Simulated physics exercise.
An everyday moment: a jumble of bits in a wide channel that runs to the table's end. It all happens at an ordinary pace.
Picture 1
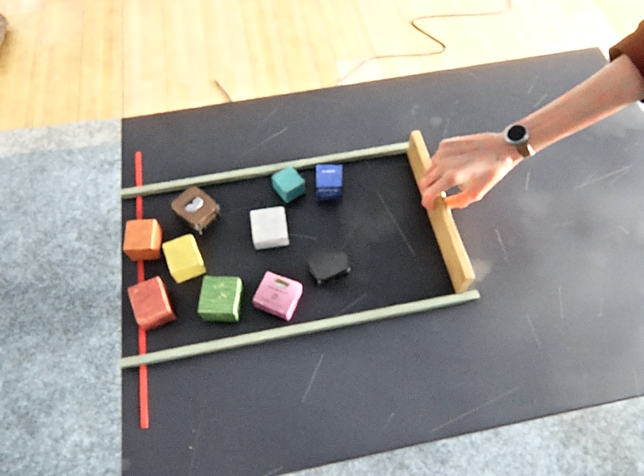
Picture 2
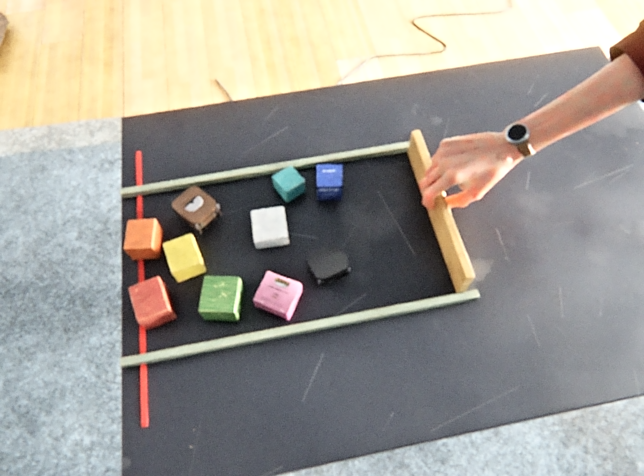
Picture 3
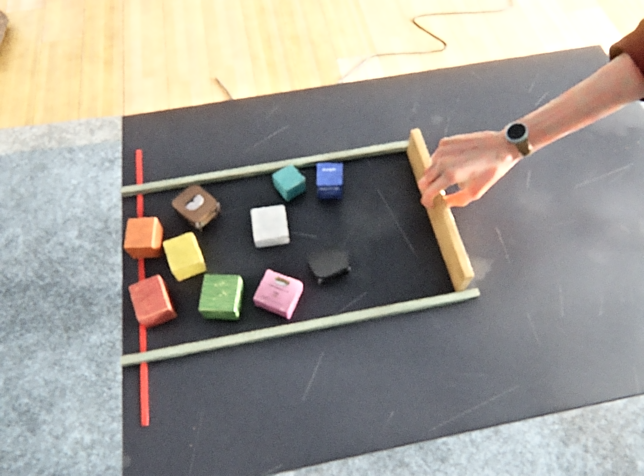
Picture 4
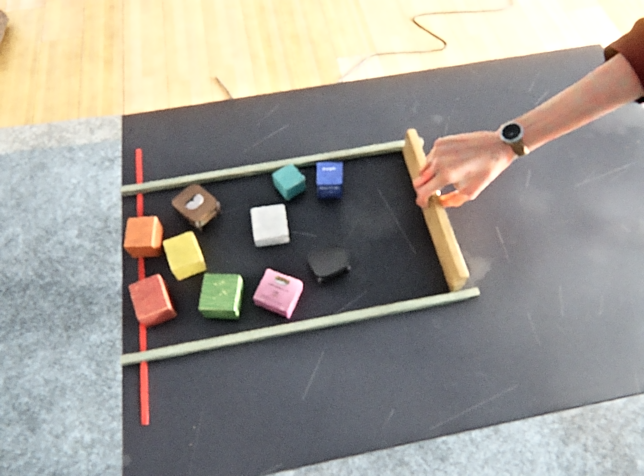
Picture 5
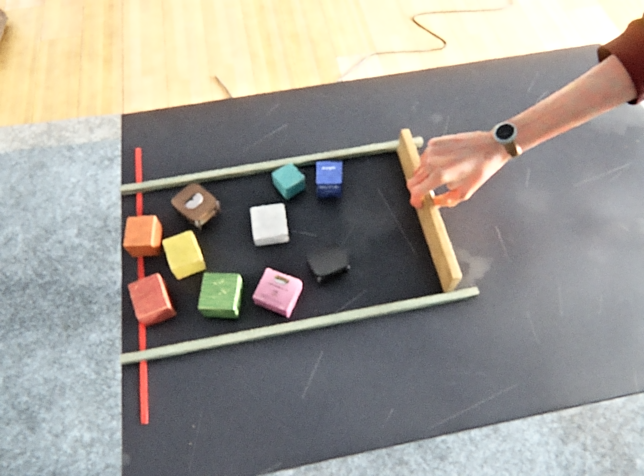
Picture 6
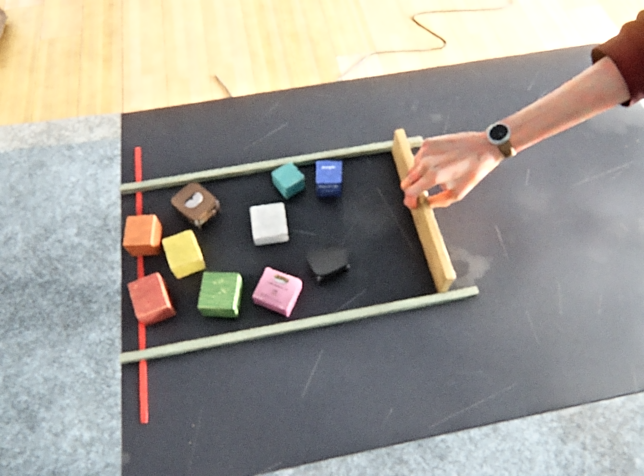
On a dark tabletop seen from above at a slight angle, two pale green strips form a channel crossed by a red strip at its left end. Orange, red, yellow, brown, green, white, pink, turquoise, blue and black blocks lie scattered between them, with a wooden board at the right. A hand wearing a watch holds the board still, then slides it slightly left, while the blocks stay put.
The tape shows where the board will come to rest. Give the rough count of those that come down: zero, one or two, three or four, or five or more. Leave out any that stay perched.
Outcome: The number that fall off is five or more.
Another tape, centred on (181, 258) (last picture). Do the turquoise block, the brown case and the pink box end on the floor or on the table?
The turquoise block holds on, the brown case survives, the pink box is kept.
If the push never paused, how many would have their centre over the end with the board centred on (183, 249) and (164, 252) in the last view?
Place by place, 2 and 5.
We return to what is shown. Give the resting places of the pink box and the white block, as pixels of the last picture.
The pink box at (119, 336), the white block at (121, 250).
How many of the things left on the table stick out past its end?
4 of them.
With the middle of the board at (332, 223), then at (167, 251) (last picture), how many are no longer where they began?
The counts are 3 and 10.
A little later, none off yet; orange block at rest near (143, 236); red block at rest near (152, 300); yellow block at rest near (184, 254).
Next, one off so far; orange block tilted well over near (102, 257); red block on its side near (106, 326); yellow block shifted about its own width near (133, 266).
When it is over, the number that fall off is five or more; down, turquoise block, green block, brown case, yellow block, red block and orange block.
